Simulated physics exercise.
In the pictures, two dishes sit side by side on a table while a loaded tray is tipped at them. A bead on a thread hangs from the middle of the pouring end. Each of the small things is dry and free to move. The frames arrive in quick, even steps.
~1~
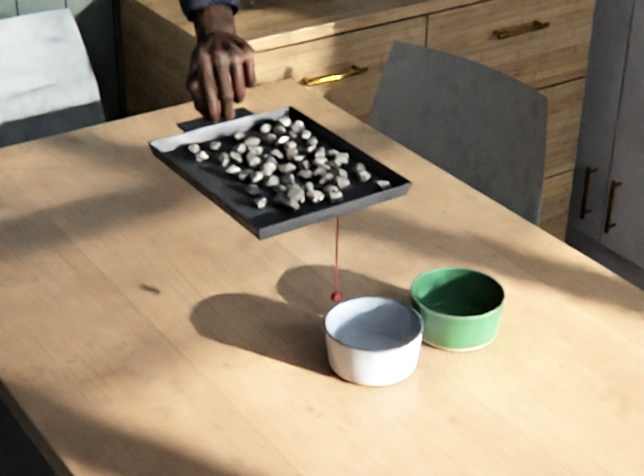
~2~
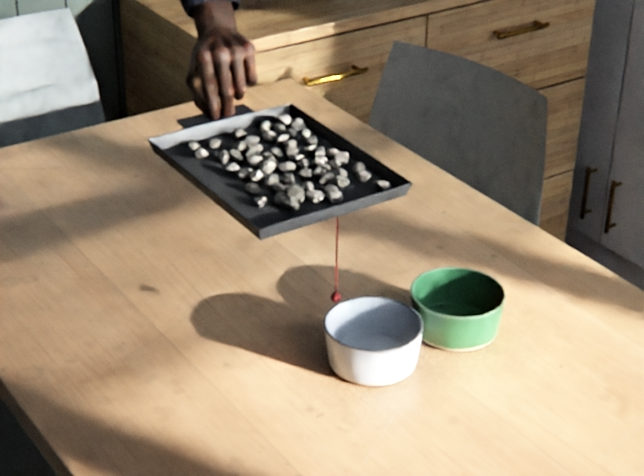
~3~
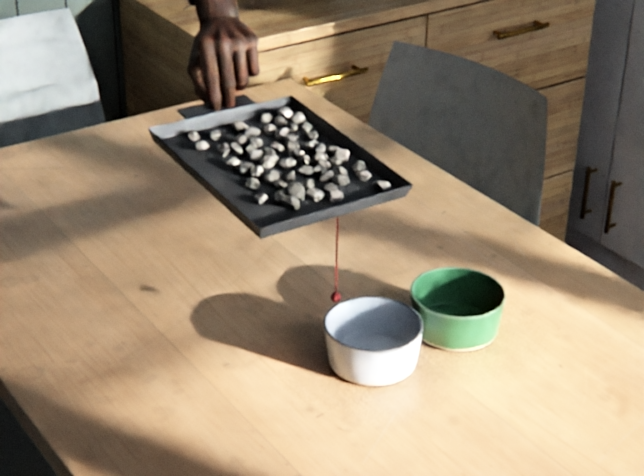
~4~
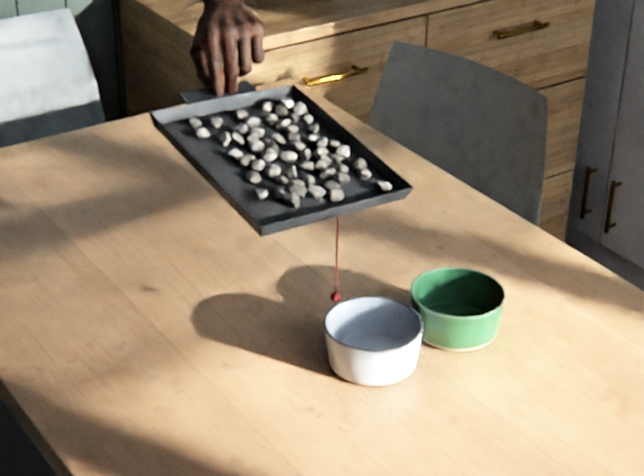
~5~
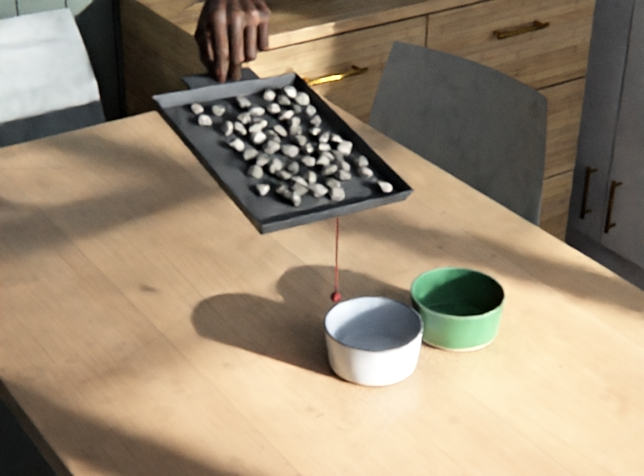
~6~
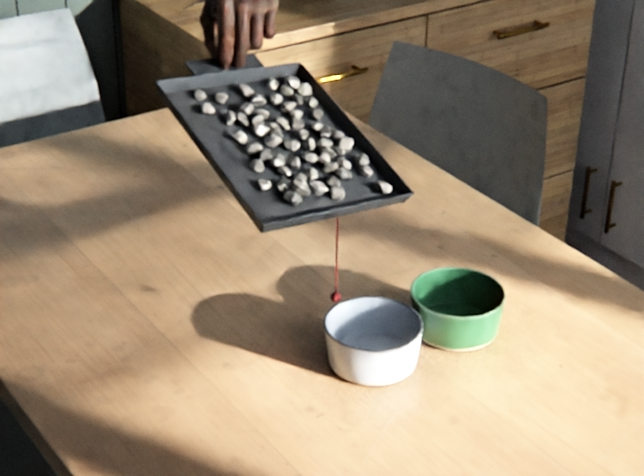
A dark rectangular tray of pale pebbles is held by a hand over a light wooden table, seen from above at an angle, with wooden drawers and grey chairs behind. Below it, a white bowl sits left of a green one, near a red bead hanging on a thread. The hand gradually raises the tray's far end, steepening it toward the viewer, while the bowls and camera stay still.
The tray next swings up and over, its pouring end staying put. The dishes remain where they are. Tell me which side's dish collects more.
The left side's.
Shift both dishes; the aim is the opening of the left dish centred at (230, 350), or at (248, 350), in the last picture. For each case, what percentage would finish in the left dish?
Close to 0 in a hundred first, close to 0 in a hundred second.
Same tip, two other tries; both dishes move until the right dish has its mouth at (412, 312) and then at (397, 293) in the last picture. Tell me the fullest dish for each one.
The rightmost dish, then the rightmost dish.
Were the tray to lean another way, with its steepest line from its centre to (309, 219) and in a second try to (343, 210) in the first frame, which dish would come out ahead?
So: The left-standing dish on the first go, the left-standing dish on the second.
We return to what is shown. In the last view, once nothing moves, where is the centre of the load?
Around (390, 344).
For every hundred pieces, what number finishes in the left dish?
That share is close to 50 %.
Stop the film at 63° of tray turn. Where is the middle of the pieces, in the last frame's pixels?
I'd mark the middle close to (369, 186).
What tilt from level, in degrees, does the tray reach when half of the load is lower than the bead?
I'd say close to 85 degrees.
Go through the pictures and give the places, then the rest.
In the first frame, corners of the pouring end at (261, 227) and (406, 182), level; middle of the load at (286, 168), bits of gravel; left dish at (402, 362); right dish at (487, 328); bead on its thread at (336, 297).
In the second frame, corners of the pouring end at (261, 226) and (406, 182), level; middle of the load at (286, 167).
In the third frame, corners of the pouring end at (261, 225) and (407, 184), tipped barely, lowest at the right corner; middle of the load at (286, 163).
In the fourth frame, corners of the pouring end at (263, 224) and (407, 186), tipped a little, lowest at the right corner; middle of the load at (287, 156).
In the fifth frame, corners of the pouring end at (264, 222) and (408, 188), tipped a little, lowest at the right corner; middle of the load at (289, 150).
In the sixth frame, corners of the pouring end at (265, 221) and (408, 191), tipped clearly, lowest at the right corner; middle of the load at (291, 144); left dish at (402, 362); right dish at (487, 328).
Soon, tray tipped steeply; nearly all on the tray; a small part in the air.
A while on, tray tipped past a quarter turn; a small part on the tray; about a third in the left dish; about a quarter in the right dish; a small part outside both; about a quarter in the air.
Towards the end, tray tipped past a quarter turn; about half in the left dish; about a quarter in the right dish; about a quarter outside both.
Finally, tray tipped past a quarter turn; about half in the left dish; about a quarter in the right dish; about a quarter outside both.
